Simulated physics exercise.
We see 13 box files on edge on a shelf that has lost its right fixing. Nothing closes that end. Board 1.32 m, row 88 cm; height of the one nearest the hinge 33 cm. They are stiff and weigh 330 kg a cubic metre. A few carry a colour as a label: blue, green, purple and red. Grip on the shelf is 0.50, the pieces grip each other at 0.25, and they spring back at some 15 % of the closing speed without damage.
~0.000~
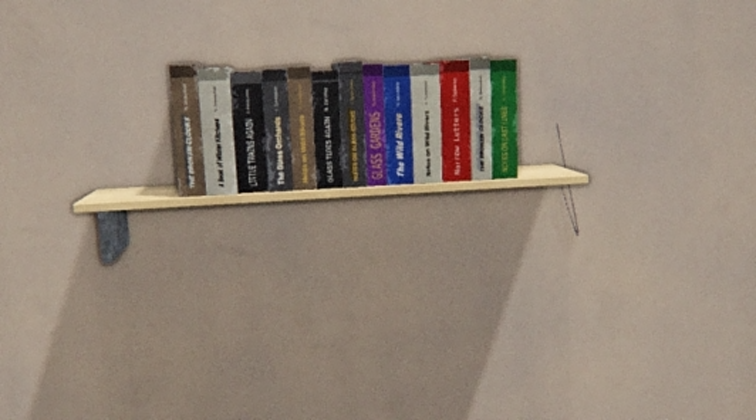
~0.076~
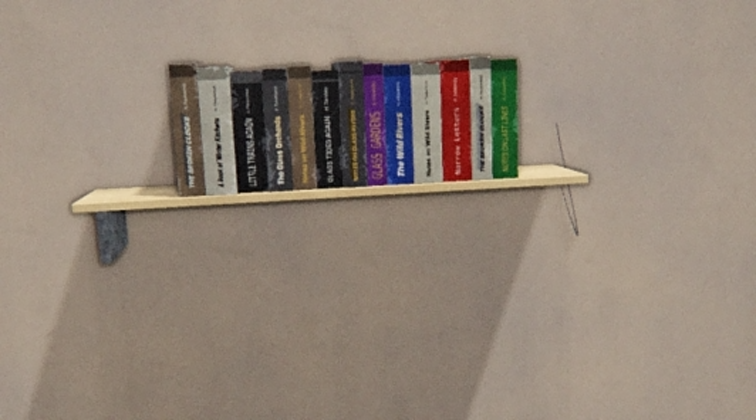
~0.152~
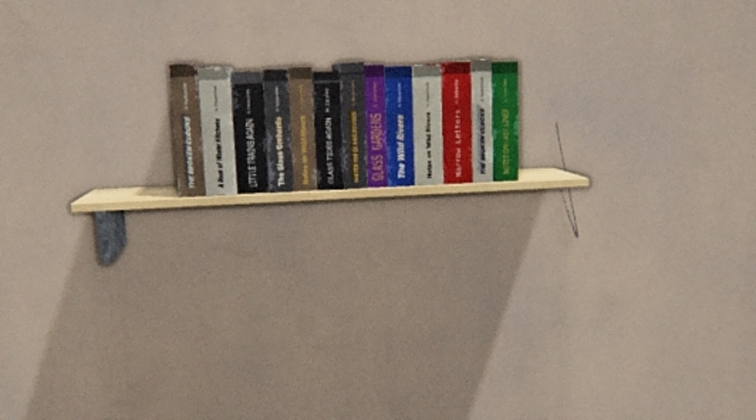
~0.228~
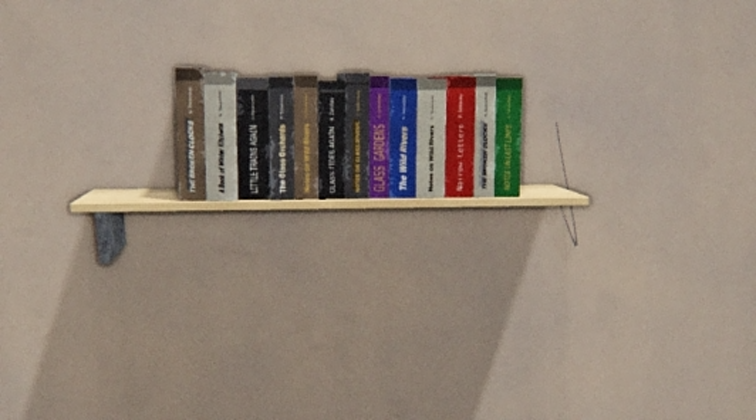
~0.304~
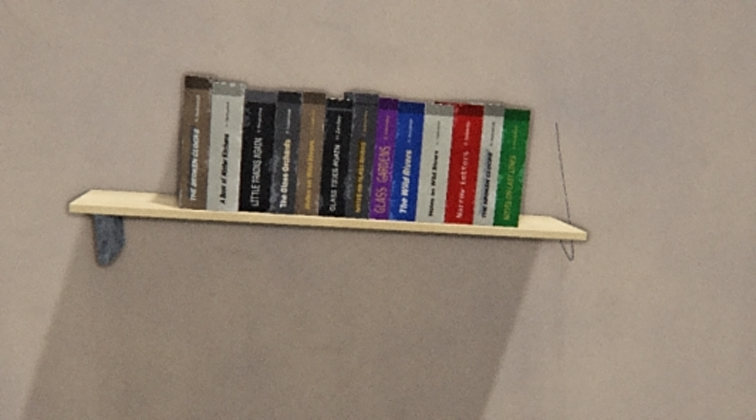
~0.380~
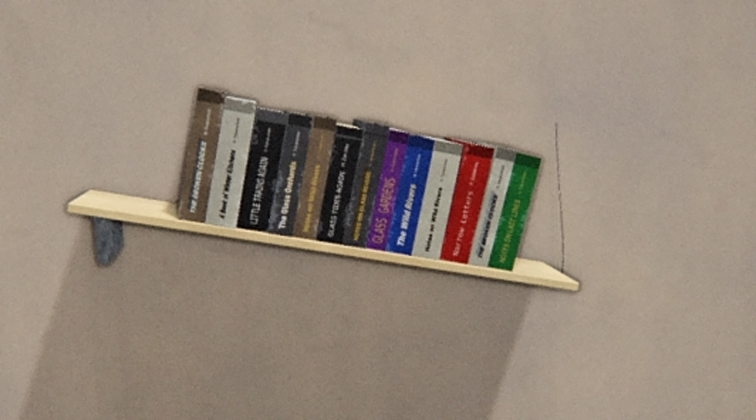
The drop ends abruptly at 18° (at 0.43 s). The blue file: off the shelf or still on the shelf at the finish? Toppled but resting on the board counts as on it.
It stays up there.
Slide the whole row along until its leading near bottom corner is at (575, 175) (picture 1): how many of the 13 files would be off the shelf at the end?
Then 5.
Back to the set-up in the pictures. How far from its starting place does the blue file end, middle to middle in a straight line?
About 50 cm.
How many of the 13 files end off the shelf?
It comes to 3.
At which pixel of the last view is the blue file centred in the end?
At about (502, 264).
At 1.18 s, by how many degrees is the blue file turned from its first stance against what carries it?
Some 60°.
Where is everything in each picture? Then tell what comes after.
In the first picture (pixels give the middle of a visible side; the camera moves round a little; leans and shifts are taken against what carries them), shelf's free end (577, 180) slope 0°; blue file (399, 126); red file (456, 122); green file (504, 120); none has stirred.
The second picture shows shelf's free end (578, 180) slope 0°; blue file (399, 126).
The third picture shows shelf's free end (578, 183) slope 0°; blue file (400, 127).
The fourth picture shows shelf's free end (578, 201) slope 3°; blue file (403, 139).
The fifth picture shows shelf's free end (576, 236) slope 7°; blue file (407, 162).
The sixth picture shows shelf's free end (568, 286) slope 13°; blue file (410, 196); green file (514, 213); red file (467, 204); none has stirred.
After 0.48 s, none of the 13 files off the shelf, 13 disturbed; blue file 9° from how it stood; green file 15° from how it stood.
After 0.78 s, none of the 13 files off the shelf, 13 disturbed; blue file 38° from how it stood; green file on its side.
After 1.18 s, 3 of the 13 files off the shelf; blue file on its side; green file on its side.
In the end (1.6 s), 3 of the 13 files off the shelf; blue file on its side; green file on its side; red file on its side. From the last view, middles, blue file near (502, 264).
